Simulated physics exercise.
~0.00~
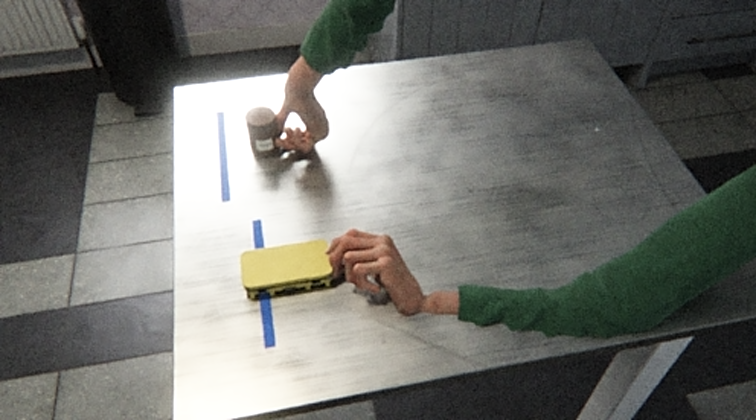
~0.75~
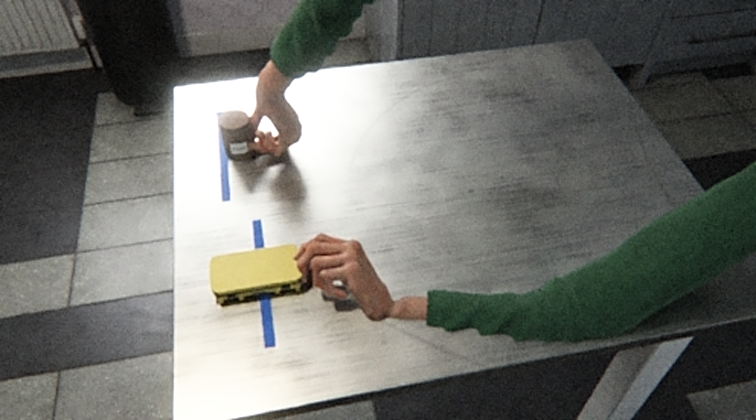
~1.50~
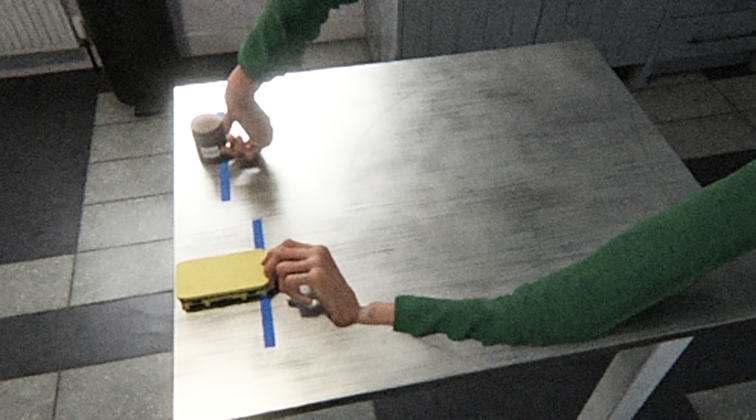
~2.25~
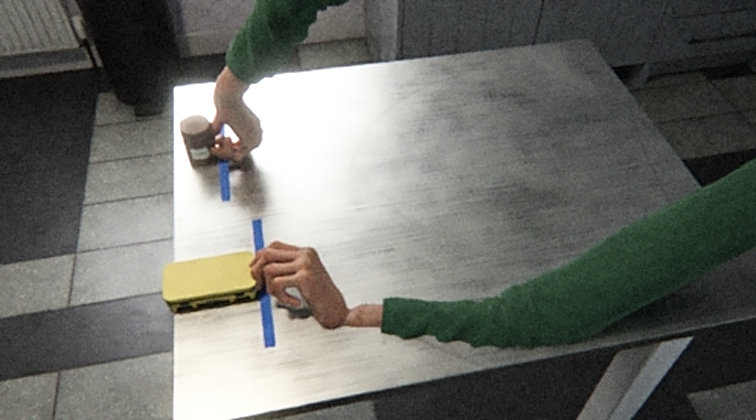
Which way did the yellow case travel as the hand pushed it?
The yellow case moved to the left, across the blue tape and up to the table's left edge.
